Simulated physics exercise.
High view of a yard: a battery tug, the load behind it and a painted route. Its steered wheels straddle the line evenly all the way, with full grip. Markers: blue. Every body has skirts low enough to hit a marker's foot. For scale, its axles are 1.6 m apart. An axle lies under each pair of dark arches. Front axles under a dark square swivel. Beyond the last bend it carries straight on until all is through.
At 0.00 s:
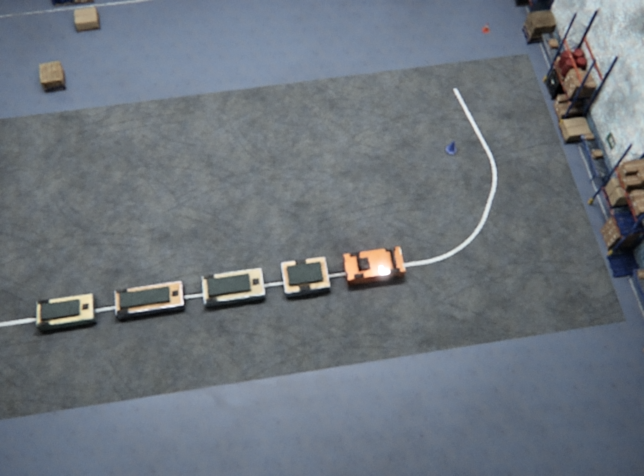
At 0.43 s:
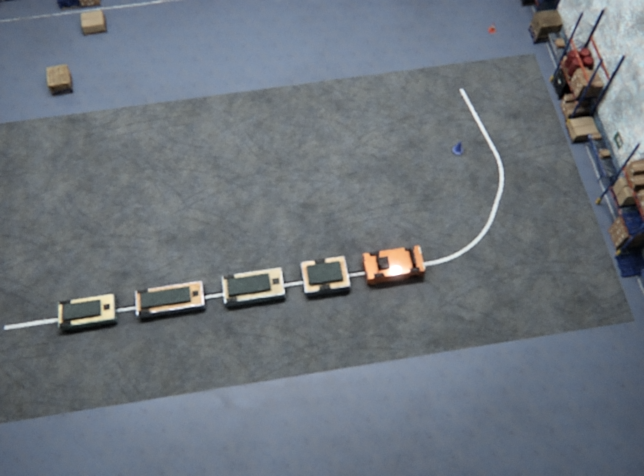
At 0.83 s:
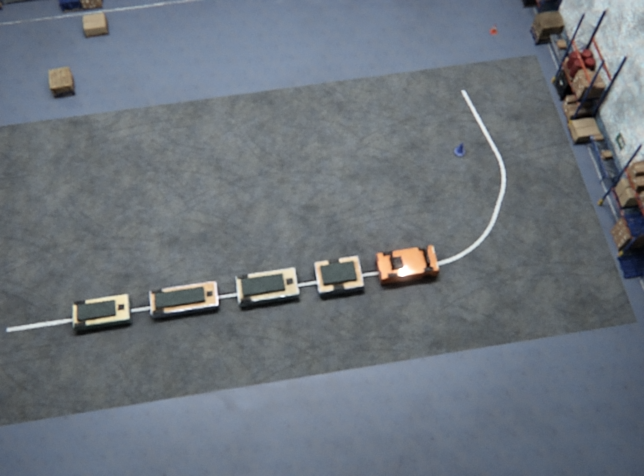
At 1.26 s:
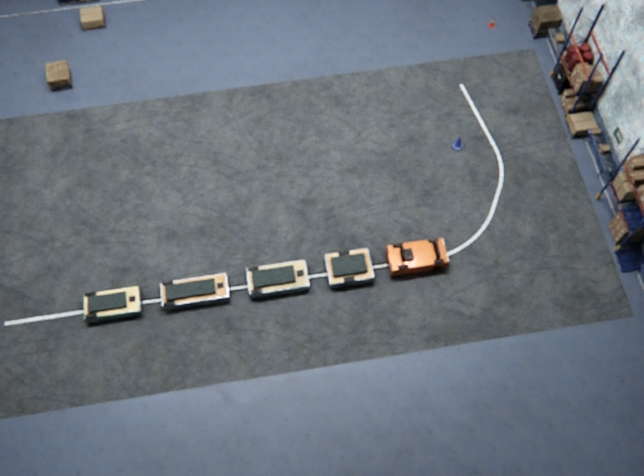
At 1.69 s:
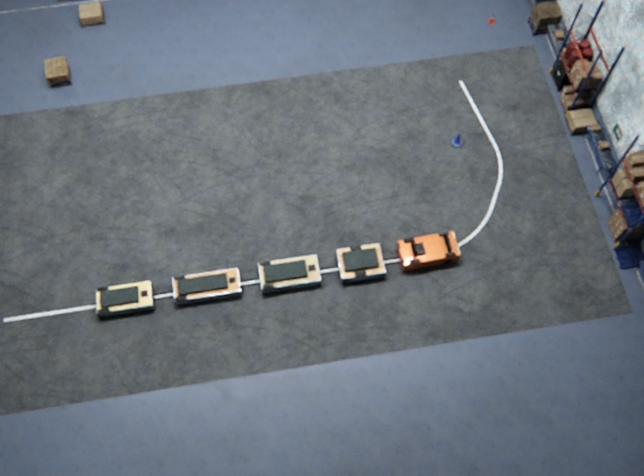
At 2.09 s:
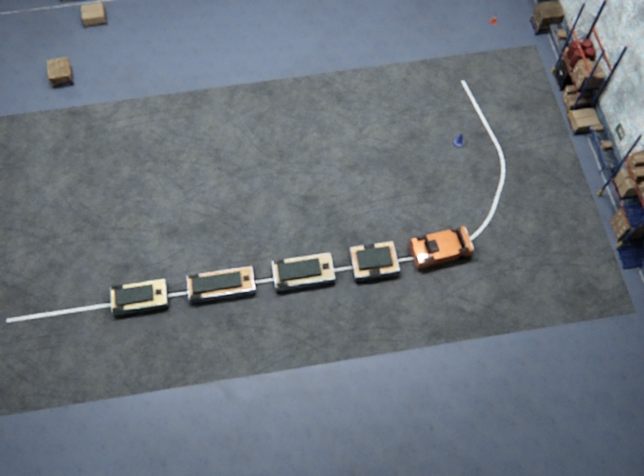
An orange tug pulling four pale, dark-topped trailers in a line rolls steadily rightward along a white painted line on a dark grey floor, seen from high above. The line curves upward at the right near a small blue marker, with brown boxes at the upper left and loaded racks along the right edge. The tug begins turning slightly upward into the curve as the trailers follow, while the view shifts slightly.
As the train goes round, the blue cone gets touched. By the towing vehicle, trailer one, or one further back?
That would be one further back.
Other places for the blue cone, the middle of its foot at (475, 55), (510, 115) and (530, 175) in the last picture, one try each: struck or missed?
First missed, second clear, third clear.
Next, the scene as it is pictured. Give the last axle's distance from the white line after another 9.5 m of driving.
About 0 cm.
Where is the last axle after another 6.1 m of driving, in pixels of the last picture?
Around (248, 278).
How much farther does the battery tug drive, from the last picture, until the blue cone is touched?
After some 16.5 m.
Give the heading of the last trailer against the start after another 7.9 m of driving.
Some 0°.
After 7.3 s, the last axle is at (261, 276) of the last picture, on the line.
After 12.5 s, the last axle is at (388, 248) of the last picture, 40 cm off the line.
After 15.0 s, the last axle is at (438, 217) of the last picture, 150 cm off the line; the third trailer has hit blue.
After 23.0 s, the last axle is at (447, 52) of the last picture, 30 cm off the line; 1 of 1 struck in all.
